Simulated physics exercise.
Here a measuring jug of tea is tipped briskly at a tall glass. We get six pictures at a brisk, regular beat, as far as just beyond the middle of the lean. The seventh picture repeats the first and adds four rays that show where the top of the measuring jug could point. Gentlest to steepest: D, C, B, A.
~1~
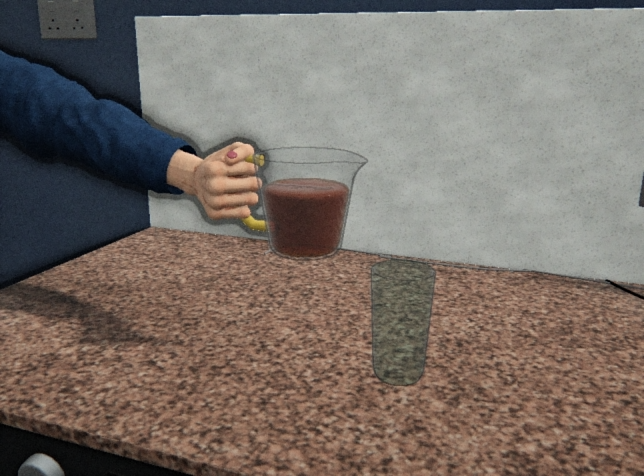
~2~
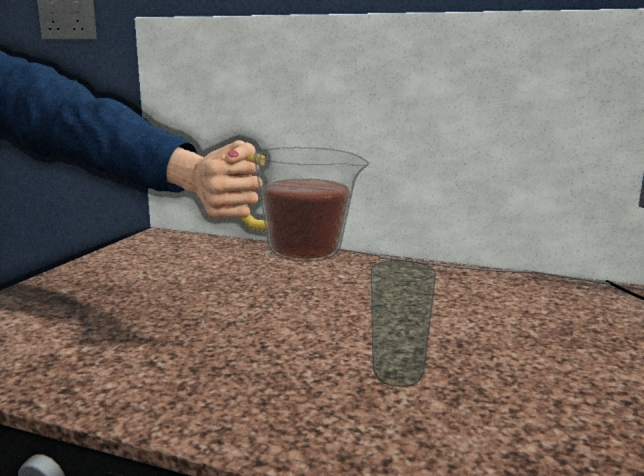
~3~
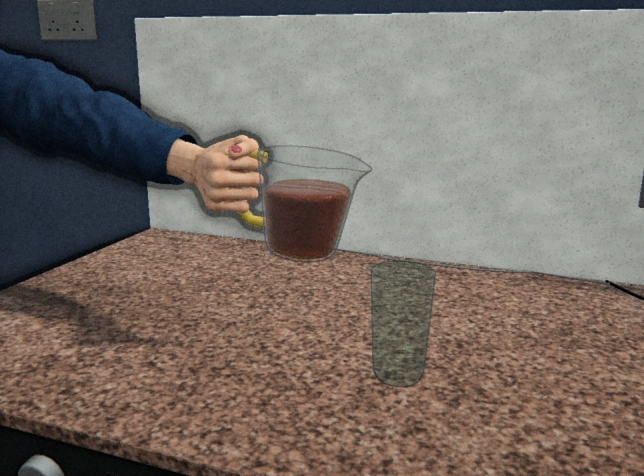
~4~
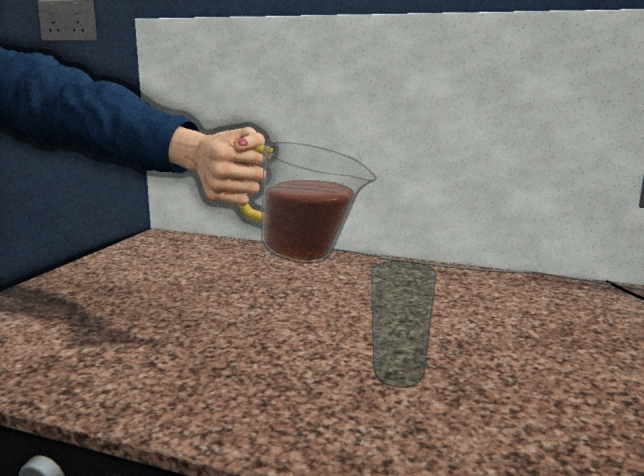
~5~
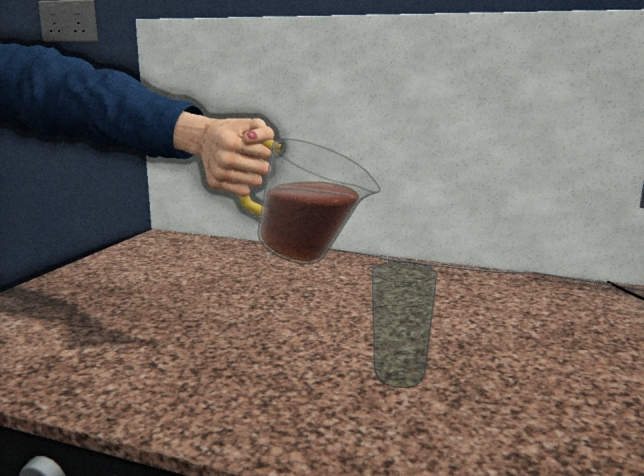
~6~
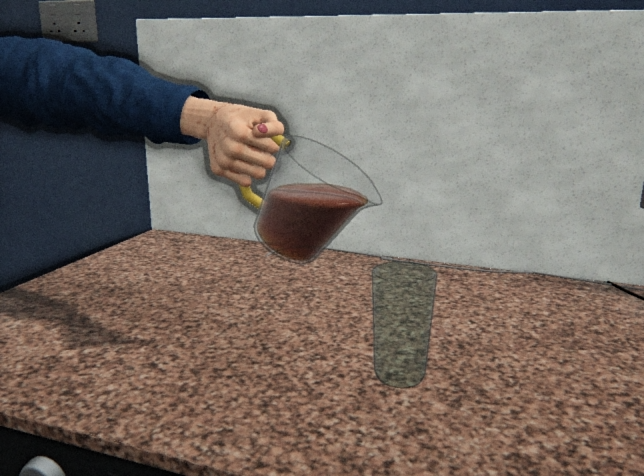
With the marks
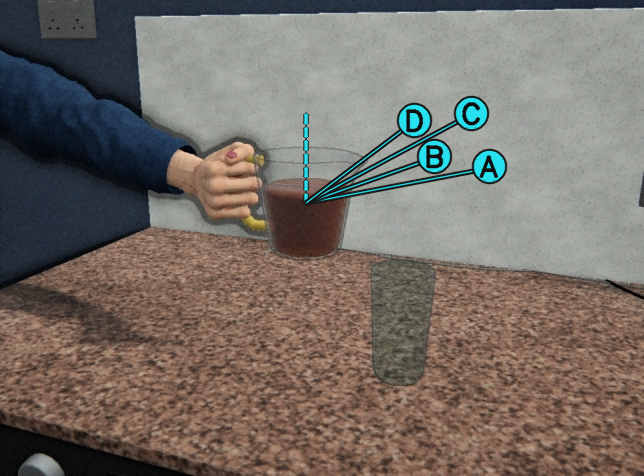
On a speckled kitchen worktop, a hand holding a clear jug of reddish-brown liquid upright, then tilting it rightward above a tall glass.
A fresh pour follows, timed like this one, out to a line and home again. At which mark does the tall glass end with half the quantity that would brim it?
C is best.
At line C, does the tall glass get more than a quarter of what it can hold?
Yes, clearly.
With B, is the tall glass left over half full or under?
Over half.
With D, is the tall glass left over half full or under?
Under.
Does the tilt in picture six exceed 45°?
No, it does not.
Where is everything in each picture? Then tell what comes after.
Upright, lip at (366, 161); rim of the tall glass round (403, 269); nothing has left yet.
Upright, lip at (367, 164); nothing has left yet.
Tipped about 6°, lip at (370, 170); nothing has left yet.
Tipped about 13°, lip at (374, 179); nothing has left yet.
Tipped about 21°, lip at (378, 191); nothing has left yet.
Tipped about 30°, lip at (380, 203); nothing has left yet.
On the marked copy, A at (473, 171); B at (418, 163); C at (456, 122); D at (401, 130).
With A, the tall glass ends with about 89 % of what it can hold; 5 % of the tea is spilt.
With B, the tall glass ends with about 75 % of what it can hold.
With C, the tall glass ends with about 53 % of what it can hold.
With D, the tall glass ends with about 32 % of what it can hold.
